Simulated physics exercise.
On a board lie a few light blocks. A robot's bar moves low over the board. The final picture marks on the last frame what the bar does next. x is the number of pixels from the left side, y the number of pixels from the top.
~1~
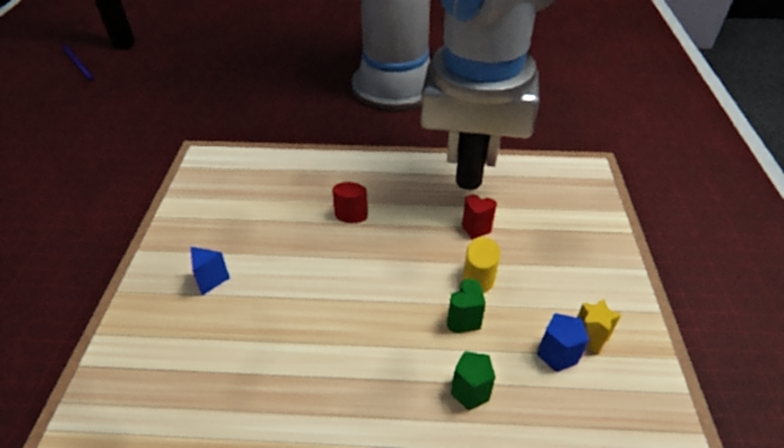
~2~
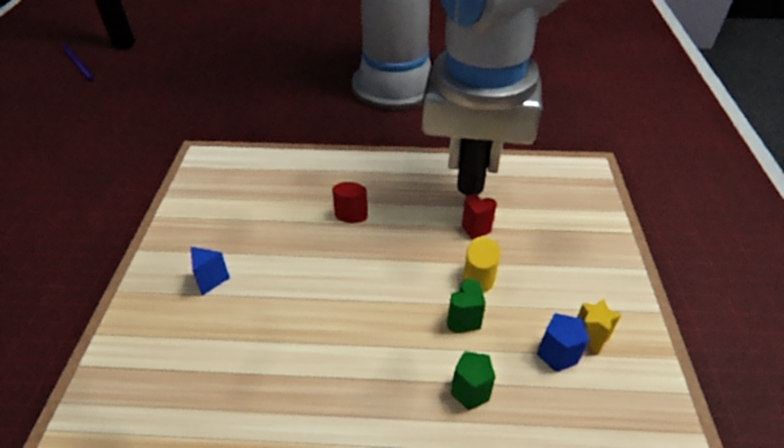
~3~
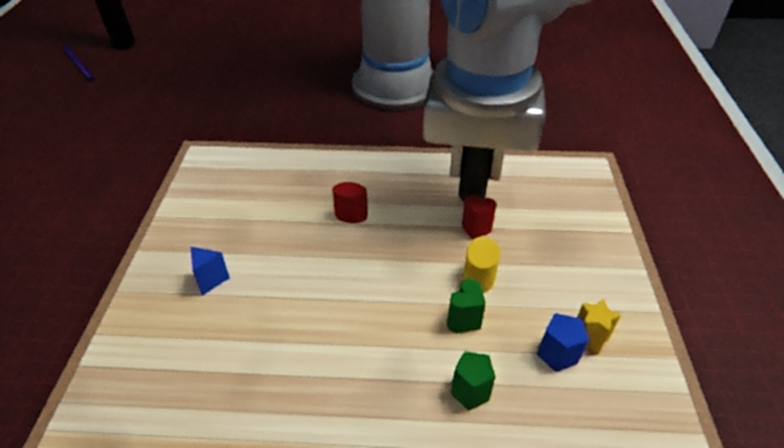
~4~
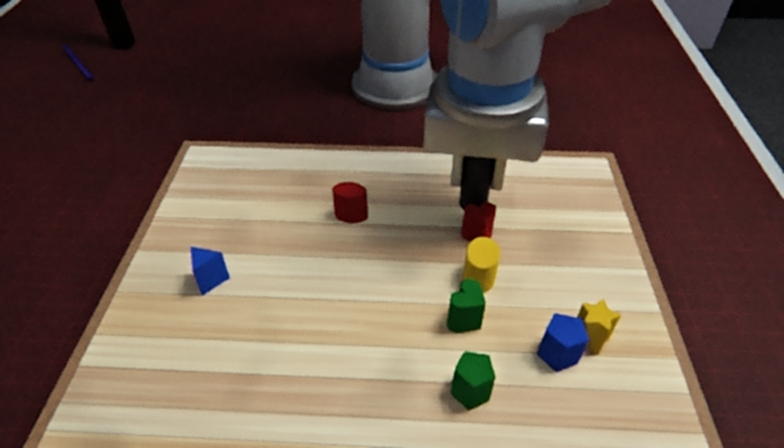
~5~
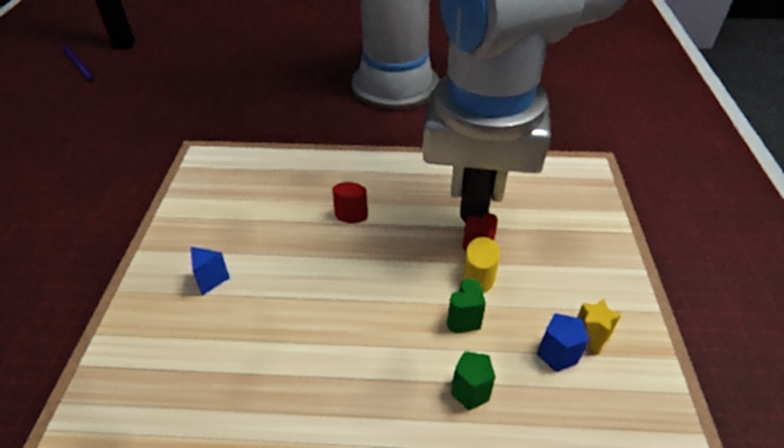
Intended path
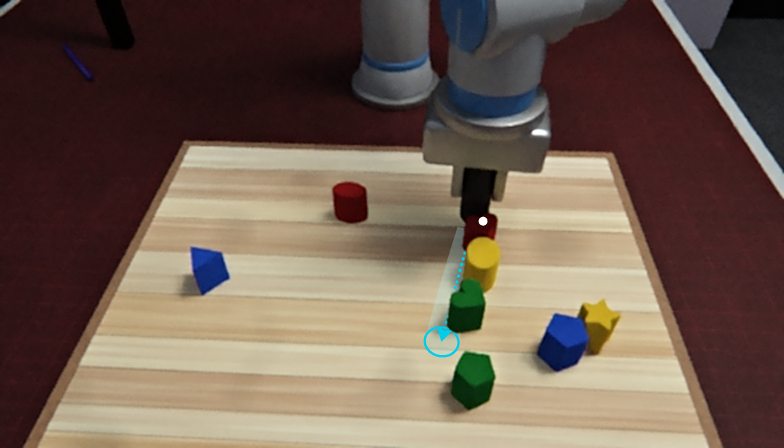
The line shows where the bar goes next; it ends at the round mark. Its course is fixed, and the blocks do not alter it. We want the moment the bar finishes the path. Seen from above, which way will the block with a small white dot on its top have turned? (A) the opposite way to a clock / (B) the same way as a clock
A - the opposite way to a clock.
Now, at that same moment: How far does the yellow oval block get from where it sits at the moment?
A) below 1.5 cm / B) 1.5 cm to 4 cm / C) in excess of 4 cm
I'll go with B - 1.5 cm to 4 cm.
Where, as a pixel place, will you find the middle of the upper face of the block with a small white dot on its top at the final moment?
By then it is at (493, 240).
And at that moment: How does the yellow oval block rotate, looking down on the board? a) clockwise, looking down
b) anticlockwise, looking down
The correct letter is a.
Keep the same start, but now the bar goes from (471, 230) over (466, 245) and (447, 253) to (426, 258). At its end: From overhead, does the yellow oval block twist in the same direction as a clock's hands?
I'd say yes.
Drawn move, from (471, 230) directly to (442, 341); the dot is on the red heart.
What follows on the original path. One third of the way, bar (464, 250); red heart (493, 240), turned 65° anticlockwise; yellow oval block (492, 265), turned 50° clockwise.
Two thirds of the way, bar (454, 286); green heart (471, 300); red heart (493, 240), turned 65° anticlockwise; yellow oval block (494, 268), turned 35° clockwise.
At the end, bar (443, 328); green heart (477, 315), turned 30° anticlockwise; green pentagon still; red heart (493, 240), turned 65° anticlockwise; yellow oval block (494, 268), turned 35° clockwise.
